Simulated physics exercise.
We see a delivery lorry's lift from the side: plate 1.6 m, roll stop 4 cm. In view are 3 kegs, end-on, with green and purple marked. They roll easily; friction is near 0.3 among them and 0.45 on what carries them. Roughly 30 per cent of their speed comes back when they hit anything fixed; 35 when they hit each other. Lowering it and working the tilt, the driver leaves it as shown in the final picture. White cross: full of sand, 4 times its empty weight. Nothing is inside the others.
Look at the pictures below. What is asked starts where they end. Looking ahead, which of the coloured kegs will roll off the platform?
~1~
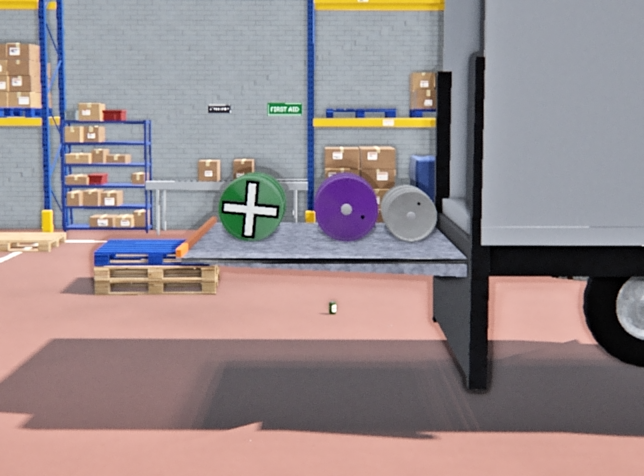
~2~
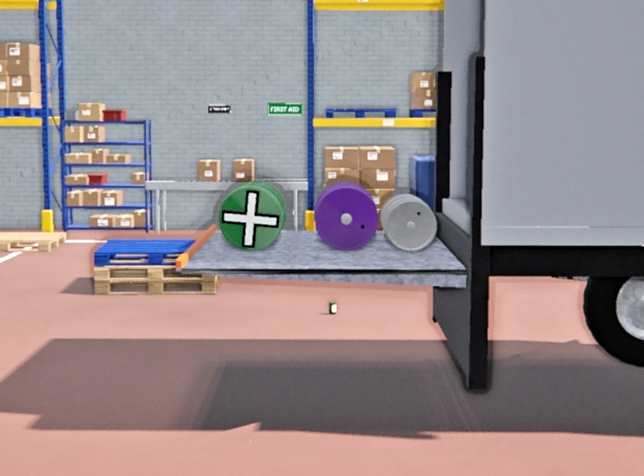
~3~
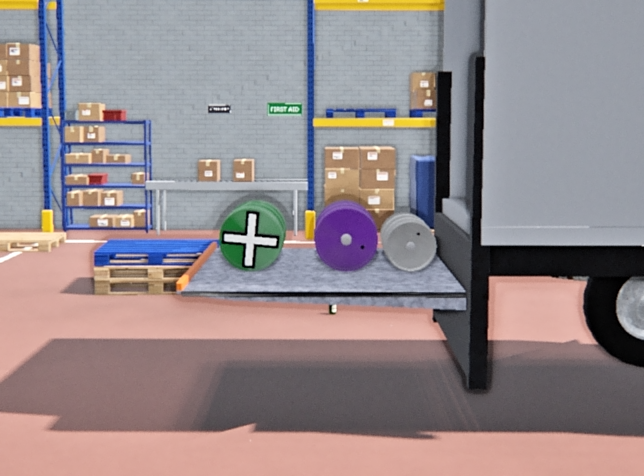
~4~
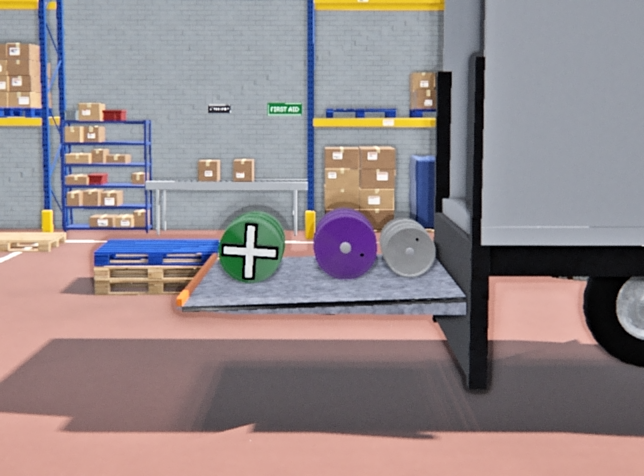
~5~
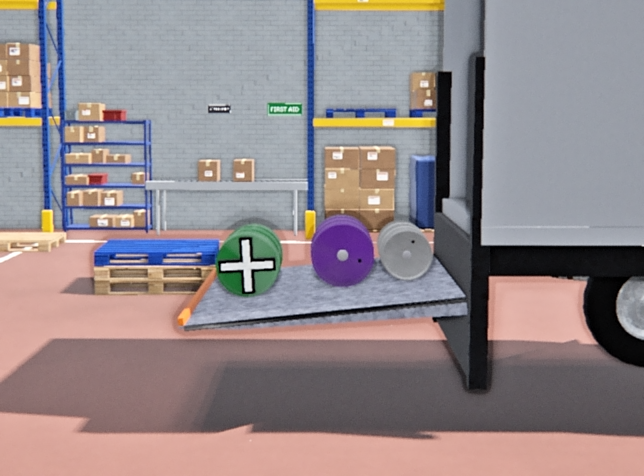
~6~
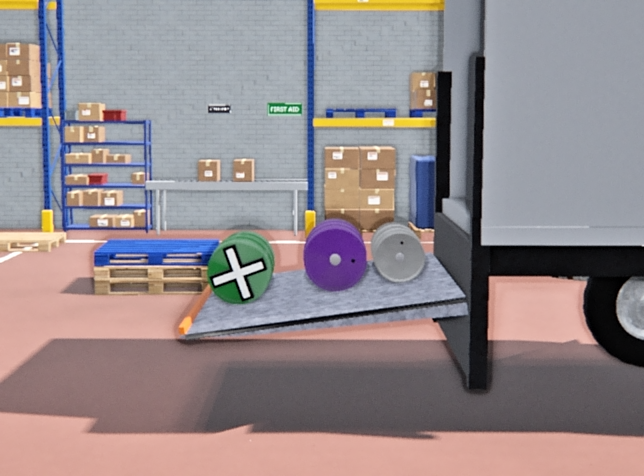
At the end, green: Blocked by the lip, purple: Blocked by the lip.
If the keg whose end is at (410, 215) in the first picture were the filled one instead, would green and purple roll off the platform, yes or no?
Lab note: Green yes, it would, purple yes, it would.
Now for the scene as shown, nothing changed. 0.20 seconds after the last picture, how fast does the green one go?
Roughly 0.5 m/s.
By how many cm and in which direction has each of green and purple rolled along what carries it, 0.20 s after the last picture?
Leftward shifts - green 15, purple 10.
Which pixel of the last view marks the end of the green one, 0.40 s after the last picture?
I'd point to somewhere near (210, 275).
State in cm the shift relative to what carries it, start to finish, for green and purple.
Net displacement for green is 20, for purple it is 40.
Another 0.20 s on from the last picture, green is on the plate, 20 cm from the stop, rolling left; purple is on the plate, 80 cm from the stop, rolling left; 0 gone from the plate.
Another 0.40 s on from the last picture, green is on the plate, 10 cm from the stop, rolling left; purple is on the plate, 70 cm from the stop, rolling left; 0 gone from the plate.
Another 0.60 s on from the last picture, purple is on the plate, 60 cm from the stop, rolling left; still the same for green; 0 gone from the plate.
In the end (1.40 s after the last picture), green is on the plate, 15 cm from the stop; purple is on the plate, 55 cm from the stop; 0 gone from the plate.
